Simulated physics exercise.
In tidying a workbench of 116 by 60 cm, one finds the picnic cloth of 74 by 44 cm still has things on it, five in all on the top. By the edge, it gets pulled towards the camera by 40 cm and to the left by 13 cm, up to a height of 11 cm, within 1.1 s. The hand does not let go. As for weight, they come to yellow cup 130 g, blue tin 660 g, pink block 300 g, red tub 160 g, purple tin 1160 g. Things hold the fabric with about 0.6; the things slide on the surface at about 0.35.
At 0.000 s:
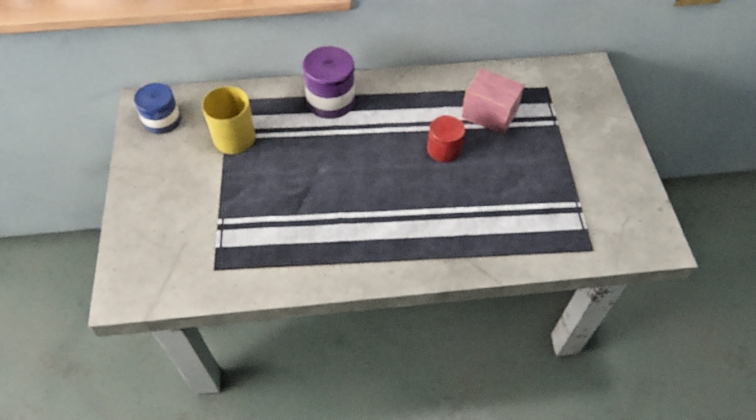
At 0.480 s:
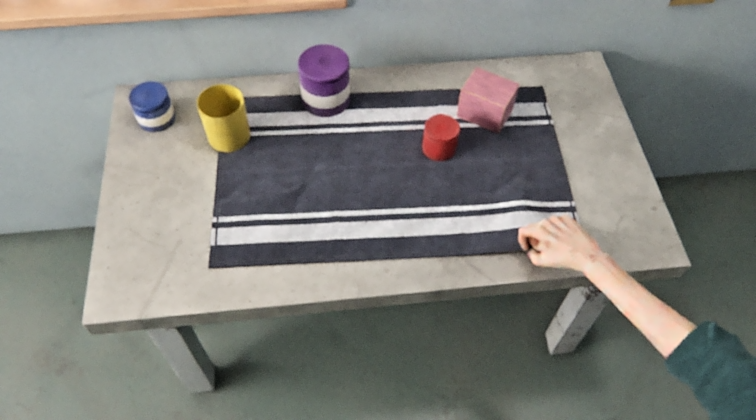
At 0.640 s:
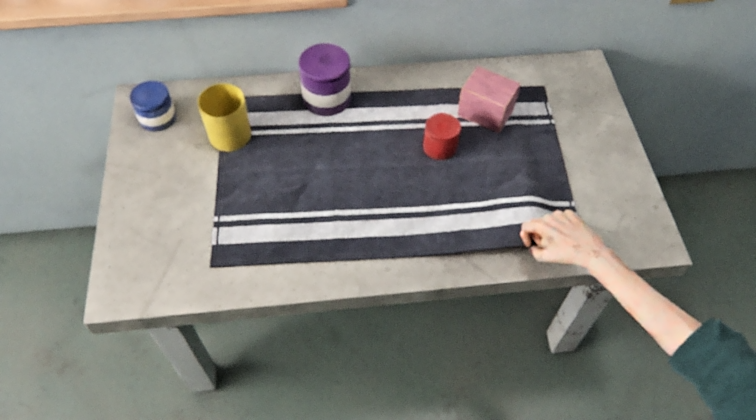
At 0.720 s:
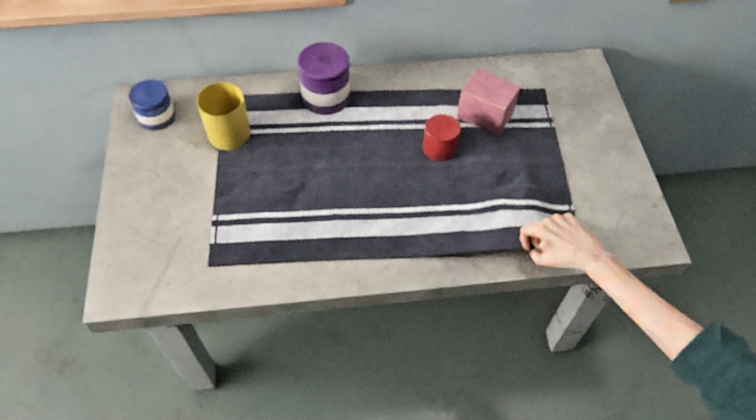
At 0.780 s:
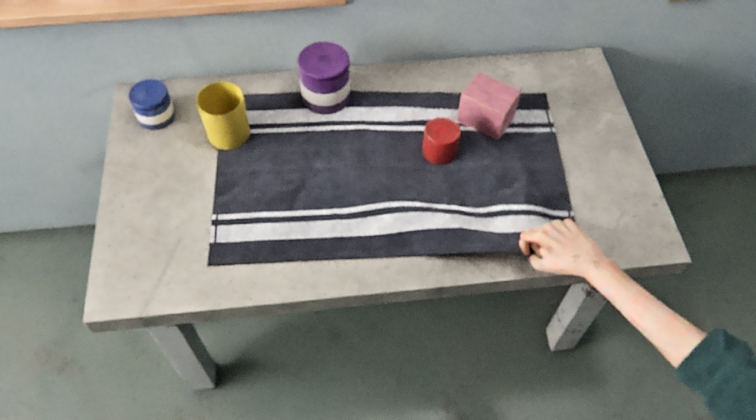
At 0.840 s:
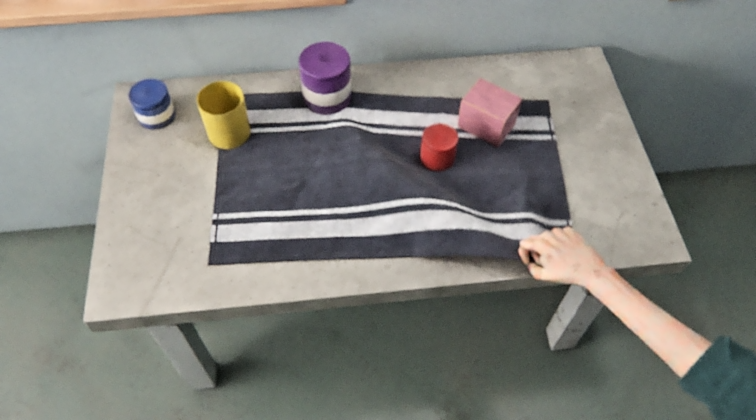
A hand reached in from the right, gripped the dark striped cloth near its front right corner and tugged it slightly, rumpling it, while the red tub and pink block on it shifted a little forward.
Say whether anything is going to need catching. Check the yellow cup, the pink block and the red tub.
At the end, yellow cup: Stays; pink block: Leaves; red tub: Leaves.
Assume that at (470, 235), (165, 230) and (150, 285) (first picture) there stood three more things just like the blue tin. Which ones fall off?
Log, listed order - lost / kept / kept.
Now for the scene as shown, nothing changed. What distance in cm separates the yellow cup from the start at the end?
I'd say around 25 cm for the yellow cup.
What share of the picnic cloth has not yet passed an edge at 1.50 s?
I'd say close to 50 per cent of it.
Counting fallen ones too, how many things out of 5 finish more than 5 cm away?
So we're at 4.
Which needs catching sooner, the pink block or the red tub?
It's the pink one that goes before the other.
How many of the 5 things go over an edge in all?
Count recorded: 2.
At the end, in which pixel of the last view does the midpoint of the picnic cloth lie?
I'd point to about (411, 284).
At 1.1 s, 90 % of the picnic cloth is still over the top; pink block 16 cm off its start, red tub 13 cm off its start, yellow cup 4 cm off its start.
At 1.3 s, 70 % of the picnic cloth is still over the top; pink block 30 cm off its start, red tub 25 cm off its start, yellow cup 11 cm off its start.
At 1.5 s, 50 % of the picnic cloth is still over the top; pink block 41 cm off its start at (550, 248), red tub 34 cm off its start at (479, 266), yellow cup 17 cm off its start at (272, 148).
At 1.7 s, 40 % of the picnic cloth is still over the top; pink block over the edge, red tub on its side, 41 cm off its start, yellow cup 22 cm off its start.
At 3.3 s, 35 % of the picnic cloth is still over the top; pink block over the edge, red tub over the edge, yellow cup 23 cm off its start at (292, 166), purple tin 35 cm off its start at (408, 175).
